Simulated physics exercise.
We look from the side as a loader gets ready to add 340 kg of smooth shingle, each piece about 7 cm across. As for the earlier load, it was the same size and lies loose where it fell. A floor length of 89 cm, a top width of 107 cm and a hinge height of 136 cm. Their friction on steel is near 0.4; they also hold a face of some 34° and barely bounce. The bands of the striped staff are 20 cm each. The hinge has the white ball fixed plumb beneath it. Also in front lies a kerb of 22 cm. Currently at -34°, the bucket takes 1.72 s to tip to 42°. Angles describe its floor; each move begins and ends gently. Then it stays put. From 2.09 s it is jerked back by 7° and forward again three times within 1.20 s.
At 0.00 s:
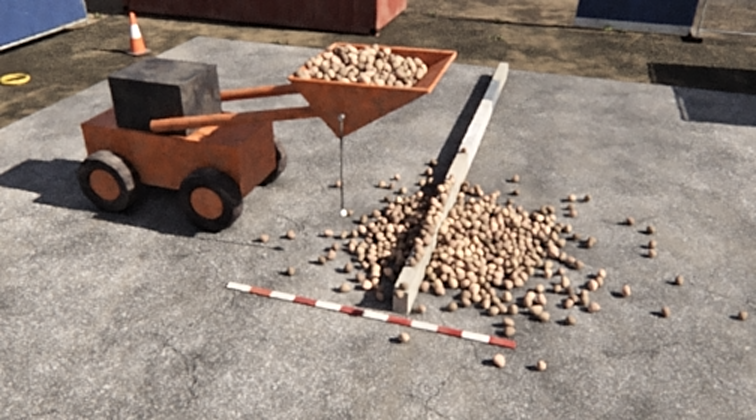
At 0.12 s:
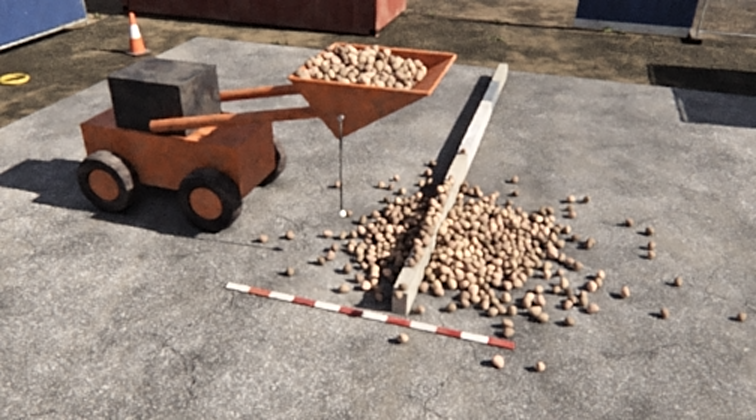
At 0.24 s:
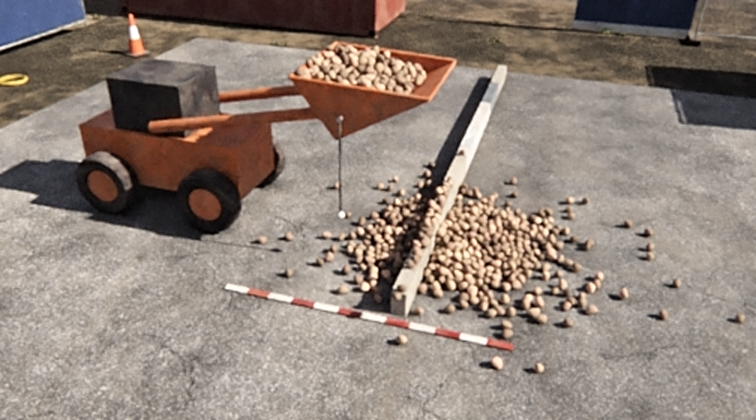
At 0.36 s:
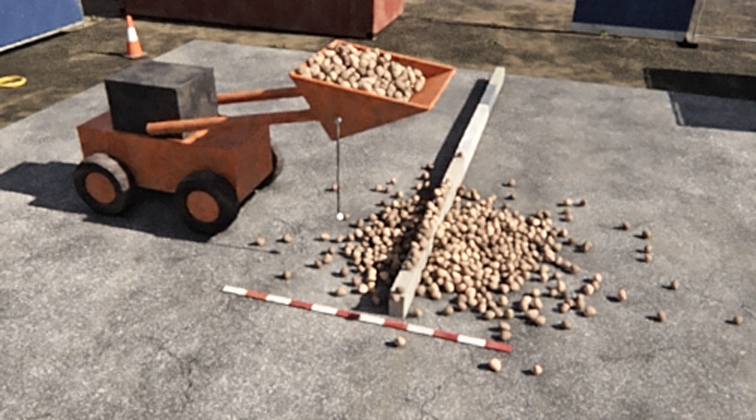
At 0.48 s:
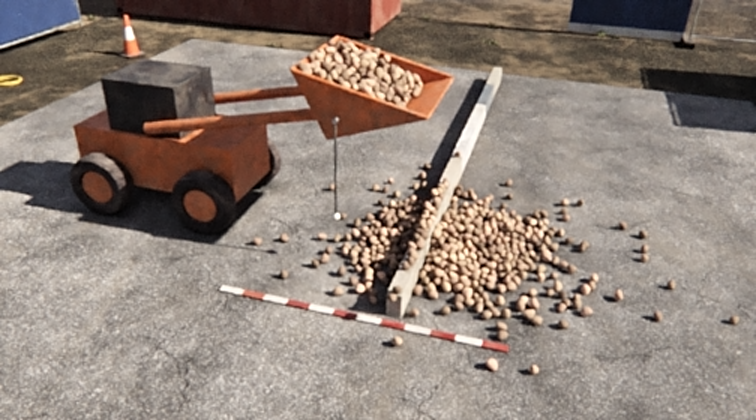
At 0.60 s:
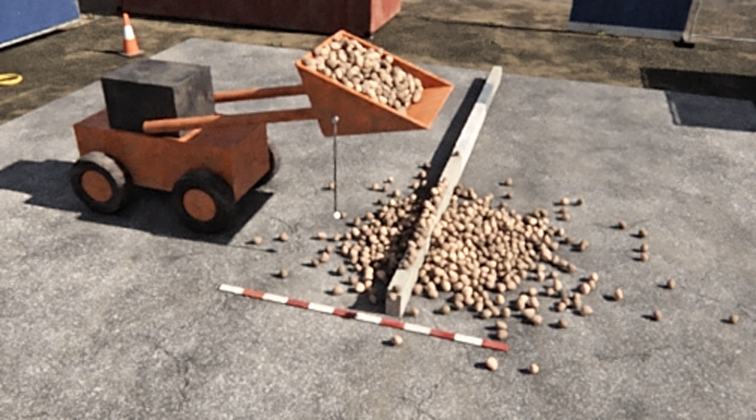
On a paved yard, an orange loader slowly tilts its raised bucket of brown stones forward.
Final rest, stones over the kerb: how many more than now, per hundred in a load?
89 per hundred.
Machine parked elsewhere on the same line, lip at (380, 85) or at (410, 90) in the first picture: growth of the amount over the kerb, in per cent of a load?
Case one about 10 %, case two about 55 %.
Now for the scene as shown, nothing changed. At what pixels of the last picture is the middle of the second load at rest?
Roughly pixel (466, 238) in the last view.
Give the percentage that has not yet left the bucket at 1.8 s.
Around 20 per cent of the load is still inside.
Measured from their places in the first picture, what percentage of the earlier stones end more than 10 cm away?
Estimate: 20 %, roughly.
After 1.3 s the floor is at 30°; in per cent of one load, 92 in the bucket, 43 on this side of the kerb, 64 over the kerb; the foremost stones are at (653, 270).
After 1.8 s the floor is at 42°; in per cent of one load, 18 in the bucket, 64 on this side of the kerb, 119 over the kerb; the foremost stones are at (653, 270).
After 3.7 s the floor is at 42°; in per cent of one load, 0 in the bucket, 46 on this side of the kerb, 153 over the kerb; the foremost stones are at (653, 270).
After 6.3 s the floor is at 42°; in per cent of one load, 0 in the bucket, 46 on this side of the kerb, 153 over the kerb; the foremost stones are at (653, 270). Net gain over the kerb, 89.
